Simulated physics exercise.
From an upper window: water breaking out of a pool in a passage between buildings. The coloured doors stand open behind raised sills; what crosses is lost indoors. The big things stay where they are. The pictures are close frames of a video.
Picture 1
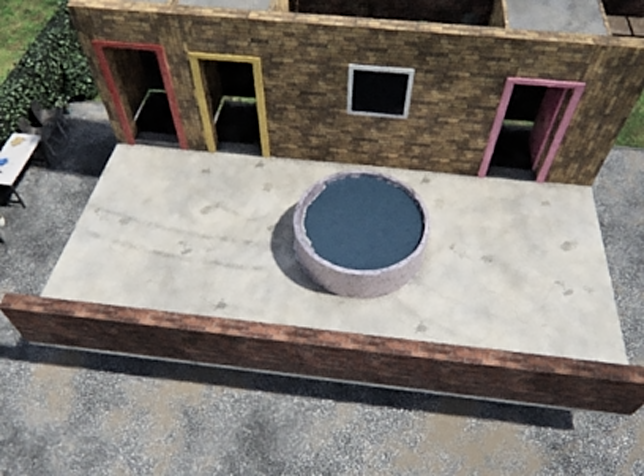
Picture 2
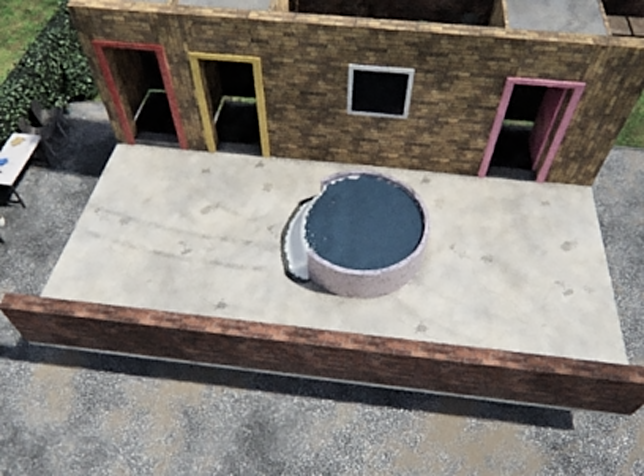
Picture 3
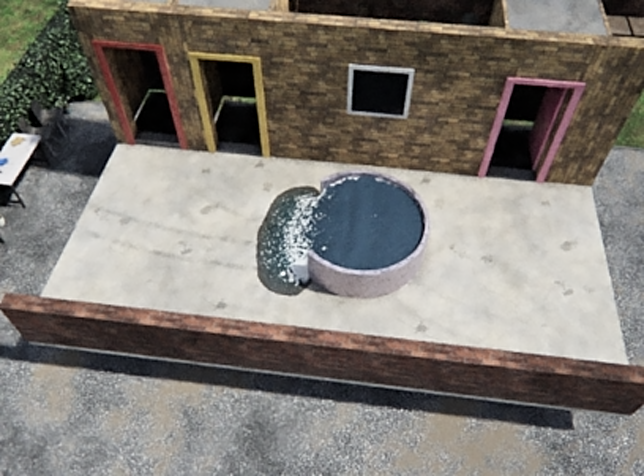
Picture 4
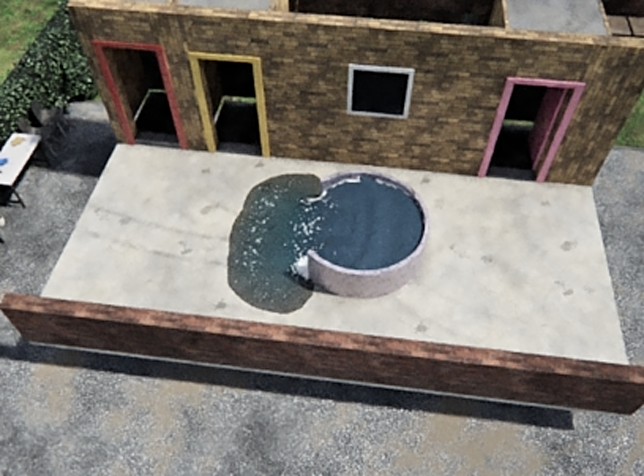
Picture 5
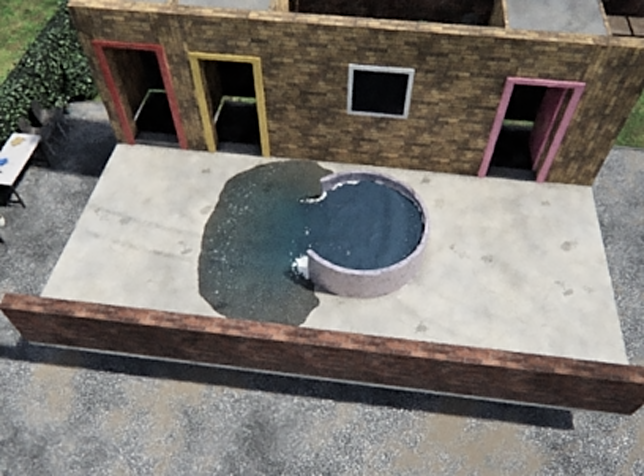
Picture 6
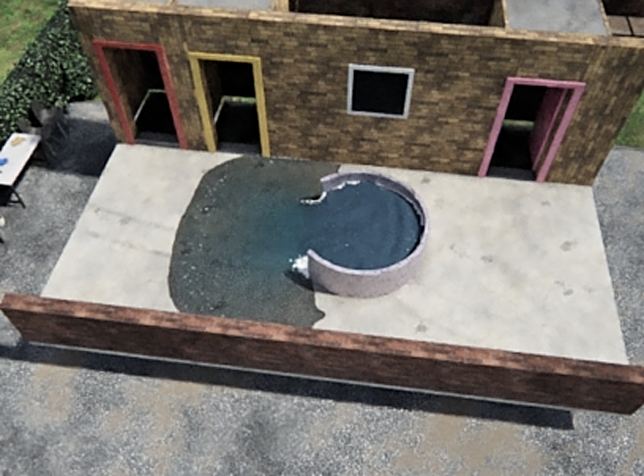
At the start, dark water lies still in a round, pale-walled pool on a light paved yard between a brick building with red, yellow and pink doorways and a low wall. The pool's left side opens and foaming water pours out, spreading leftward in a widening dark sheet across the paving.
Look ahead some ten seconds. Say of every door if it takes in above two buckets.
One by one: The red door admits no more than that; the pink door admits no more than that; the yellow door lets in a lot.
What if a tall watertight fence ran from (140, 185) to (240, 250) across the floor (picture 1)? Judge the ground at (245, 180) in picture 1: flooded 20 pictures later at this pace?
At that place: Under water.
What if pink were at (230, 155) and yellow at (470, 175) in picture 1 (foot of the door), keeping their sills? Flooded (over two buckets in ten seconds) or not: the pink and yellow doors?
My reading: The pink door passes that mark, the yellow door keeps below it.
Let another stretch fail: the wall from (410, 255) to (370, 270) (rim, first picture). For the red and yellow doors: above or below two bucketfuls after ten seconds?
One by one: Red door lets less in; yellow door is under.
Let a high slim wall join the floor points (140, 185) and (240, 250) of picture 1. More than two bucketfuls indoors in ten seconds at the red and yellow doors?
Then: The red door takes more; the yellow door lets more in.
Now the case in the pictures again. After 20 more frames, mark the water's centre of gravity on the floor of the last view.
Near (260, 238).
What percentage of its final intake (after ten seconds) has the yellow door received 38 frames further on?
Close to 100 %.
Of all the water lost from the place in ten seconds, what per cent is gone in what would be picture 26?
I make it 55 per cent.
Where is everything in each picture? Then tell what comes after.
Still water in the round tank at (362, 222), in the first picture.
The front is at a hidden place, out from the gap at (300, 231), in the second picture.
The front is at (301, 191), out from the gap at (300, 232), in the third picture.
The front is at (244, 294), out from the gap at (300, 233), in the fourth picture.
Water pours out at (300, 233) and has run to (236, 180), in the fifth picture.
The front is at (214, 173), out from the gap at (300, 233), in the sixth picture.
A moment on, water covers 45 % of the floor; the red door wet at the sill, nothing in, the pink door not reached, the yellow door under two buckets in.
Next, water covers 50 % of the floor; the red door wet at the sill, nothing in, the pink door not reached, the yellow door over two buckets in.
Then, water covers 50 % of the floor; the red door wet at the sill, nothing in, the pink door not reached, the yellow door over two buckets in.
Later, water covers 45 % of the floor; the red door wet at the sill, nothing in, the pink door not reached, the yellow door over two buckets in.
In the end, water covers 35 % of the floor; the red door wet at the sill, nothing in, the pink door not reached, the yellow door over two buckets in.
